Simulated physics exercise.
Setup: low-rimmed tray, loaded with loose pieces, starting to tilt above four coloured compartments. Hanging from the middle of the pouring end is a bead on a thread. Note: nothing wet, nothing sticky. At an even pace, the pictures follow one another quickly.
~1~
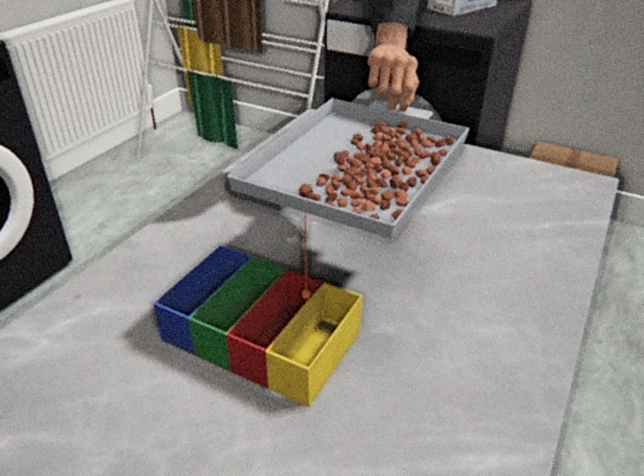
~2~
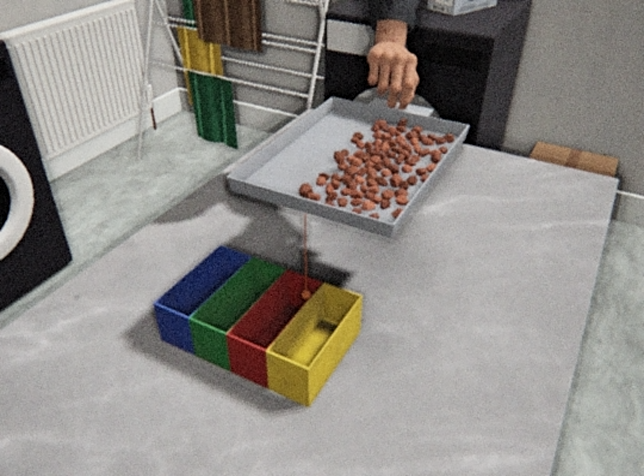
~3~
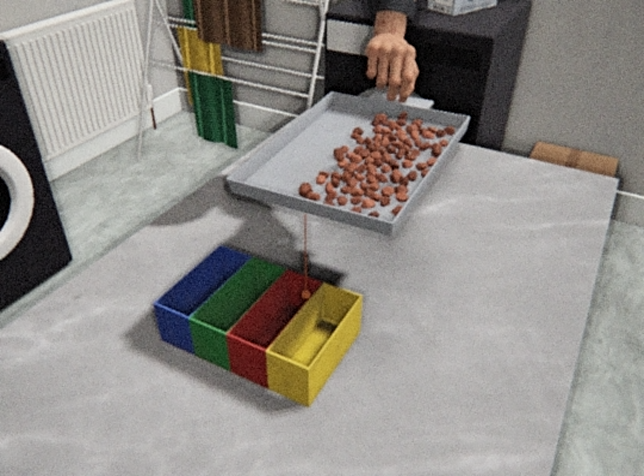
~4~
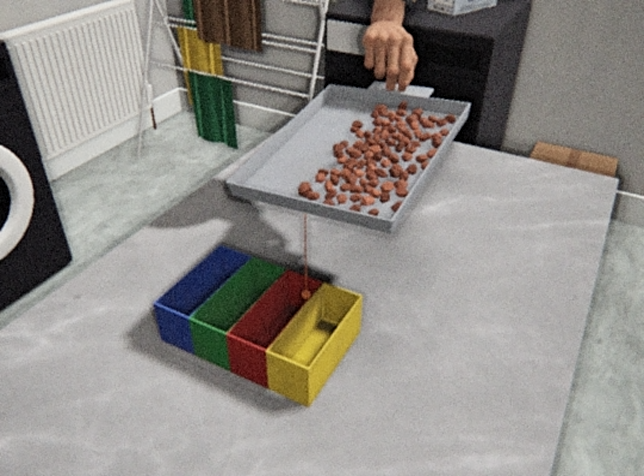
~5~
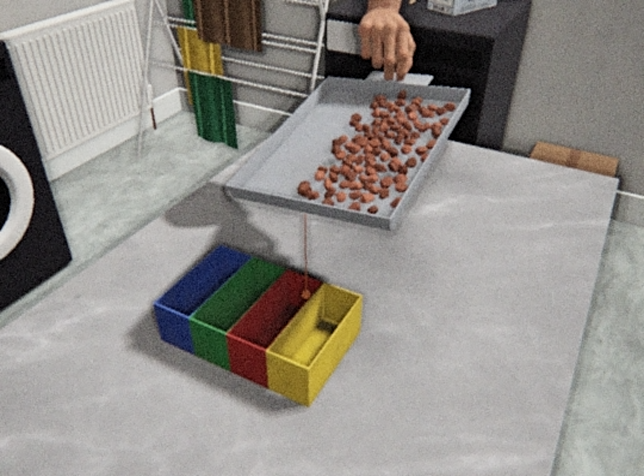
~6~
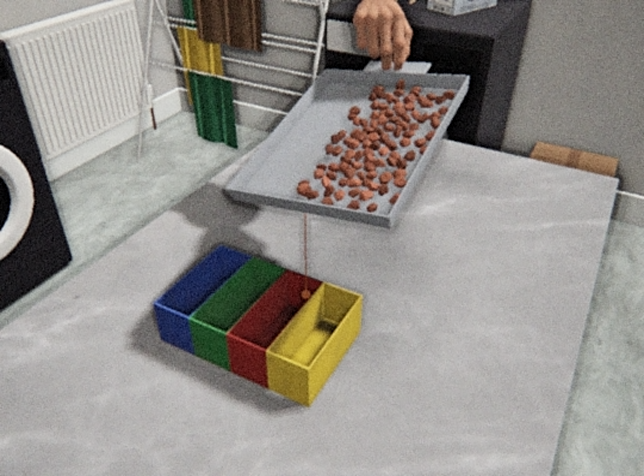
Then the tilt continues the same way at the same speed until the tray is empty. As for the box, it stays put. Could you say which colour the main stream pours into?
It pours into the green cell.
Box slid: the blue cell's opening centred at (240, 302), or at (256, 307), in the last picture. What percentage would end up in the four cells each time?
First placement near 70 percent, second near 30 percent.
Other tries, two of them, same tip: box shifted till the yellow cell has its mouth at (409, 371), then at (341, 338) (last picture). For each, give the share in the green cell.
I'd say about 0 percent, followed by about 20 percent.
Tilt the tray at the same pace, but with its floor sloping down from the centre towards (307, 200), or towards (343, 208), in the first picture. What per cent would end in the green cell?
That comes to 20 per cent the first time and 0 per cent the second.
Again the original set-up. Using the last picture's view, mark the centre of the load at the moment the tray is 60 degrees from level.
Centre estimate: (270, 184).
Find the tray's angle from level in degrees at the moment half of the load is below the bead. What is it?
Angle: Approx. 95 degrees.
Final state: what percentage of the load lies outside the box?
0 %.
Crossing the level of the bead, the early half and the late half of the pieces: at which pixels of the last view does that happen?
Initially about (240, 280); subsequently about (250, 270).
Shortly afterwards, tray tipped steeply; all but a few on the tray; only a few falling or outside the box.
Next, tray tipped right over; near a quarter on the tray; near half in the green cell; a little in the blue cell; only a few in the red cell; a little falling or outside the box.
Some moments later, tray tipped past a quarter turn; the bulk in the green cell; a little in the blue cell; a little in the red cell.
In the end, tray tipped past a quarter turn; the bulk in the green cell; a little in the blue cell; a little in the red cell; none at all in the yellow cell.
